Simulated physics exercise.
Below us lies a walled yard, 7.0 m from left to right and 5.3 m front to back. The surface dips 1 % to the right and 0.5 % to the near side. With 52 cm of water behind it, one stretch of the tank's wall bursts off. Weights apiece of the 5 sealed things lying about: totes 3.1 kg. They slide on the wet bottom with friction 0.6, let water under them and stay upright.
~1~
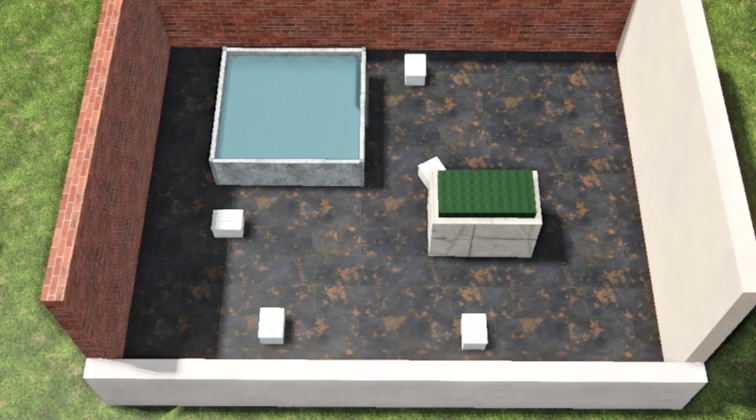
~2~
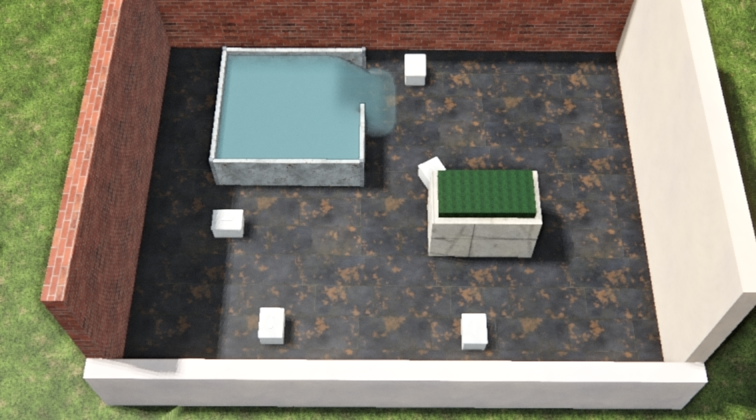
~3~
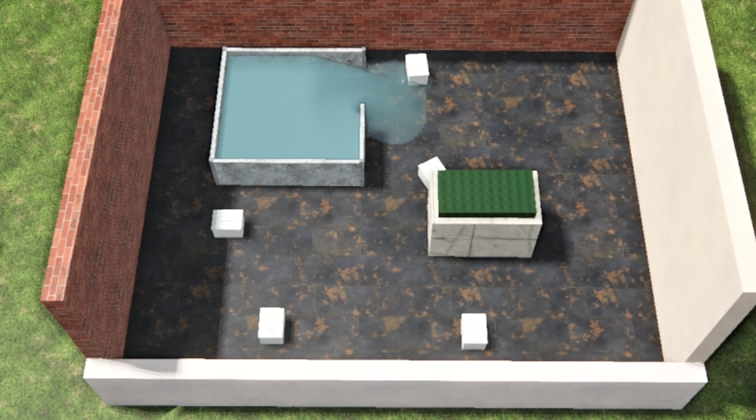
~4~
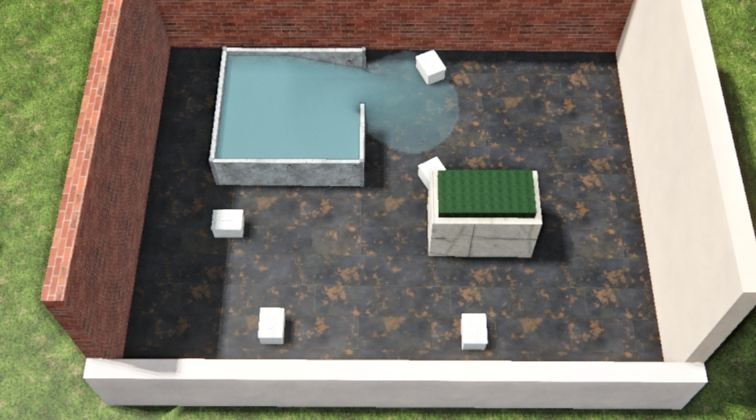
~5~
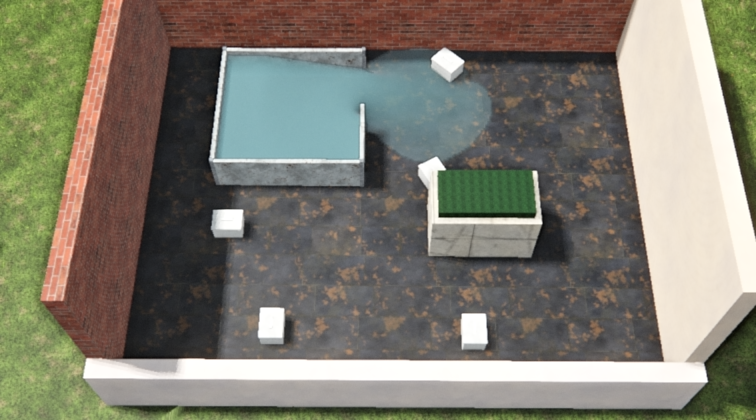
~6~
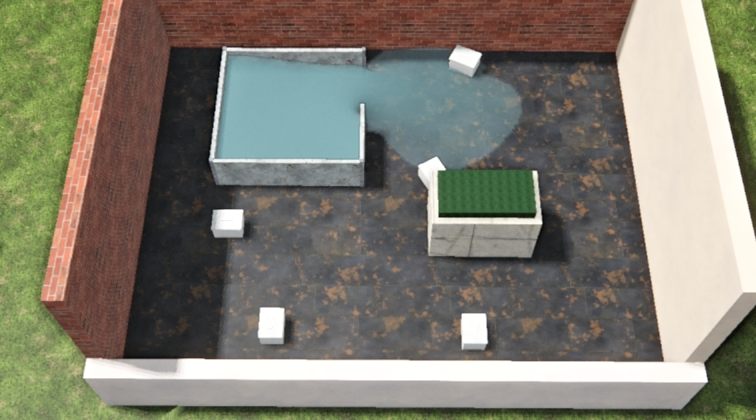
Water poured out through a gap in the right side of a raised tank and spread across the dark yard floor, pushing one white block to the right while the other blocks stayed put.
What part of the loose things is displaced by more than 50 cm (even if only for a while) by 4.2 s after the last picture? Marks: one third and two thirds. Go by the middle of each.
That comes to not even a third.
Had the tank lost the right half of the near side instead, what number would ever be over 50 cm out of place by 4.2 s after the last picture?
In that case 2 of them.
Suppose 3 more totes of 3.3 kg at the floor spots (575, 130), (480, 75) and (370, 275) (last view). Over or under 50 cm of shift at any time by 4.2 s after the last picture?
In turn: Past it, past it, under.
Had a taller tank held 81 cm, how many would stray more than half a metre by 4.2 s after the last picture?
In that case 2 of them.
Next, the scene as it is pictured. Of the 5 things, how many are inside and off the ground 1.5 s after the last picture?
At that moment 1.
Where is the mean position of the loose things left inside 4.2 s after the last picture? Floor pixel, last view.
At about (401, 259).
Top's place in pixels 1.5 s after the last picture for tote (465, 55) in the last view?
Around (609, 48).
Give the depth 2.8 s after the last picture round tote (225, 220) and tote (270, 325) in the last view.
About 0 and 0 cm.
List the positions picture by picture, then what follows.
In the first frame, a tote at (415, 65), on the bottom; a tote at (227, 219) rests on the ground; water covers 3.9 m2; 0 of 5 have shifted.
In the second frame, a tote at (415, 65) rests on the ground; a tote at (227, 219) rests on the ground; 4.4 m2 under water; 0 of 5 have shifted.
In the third frame, a tote at (417, 65), on the bottom; a tote at (227, 219) rests on the ground; 5.0 m2 under water; 0 of 5 have shifted.
In the fourth frame, a tote at (431, 63) rests on the ground, 24 cm from its start; a tote at (227, 219), on the bottom; water covers 5.9 m2; 1 of 5 have shifted.
In the fifth frame, a tote at (448, 60) rests on the ground, 50 cm from its start; a tote at (227, 219) rests on the ground; 6.8 m2 under water; 1 of 5 have shifted.
In the sixth frame, a tote at (465, 56), on the bottom, 78 cm from its start; a tote at (227, 219), on the bottom; 7.8 m2 under water; 1 of 5 have shifted.
Then, 0.4 s after the last picture 1 of 5 are over 50 cm from their spots; 0 afloat.
Then, 1.5 s after the last picture 1 of 5 are over 50 cm from their spots; 1 afloat.
Then, 2.8 s after the last picture 1 of 5 are over 50 cm from their spots; 1 afloat.
Then, 4.2 s after the last picture 1 of 5 are over 50 cm from their spots, and 1 have been at some point; 1 afloat.
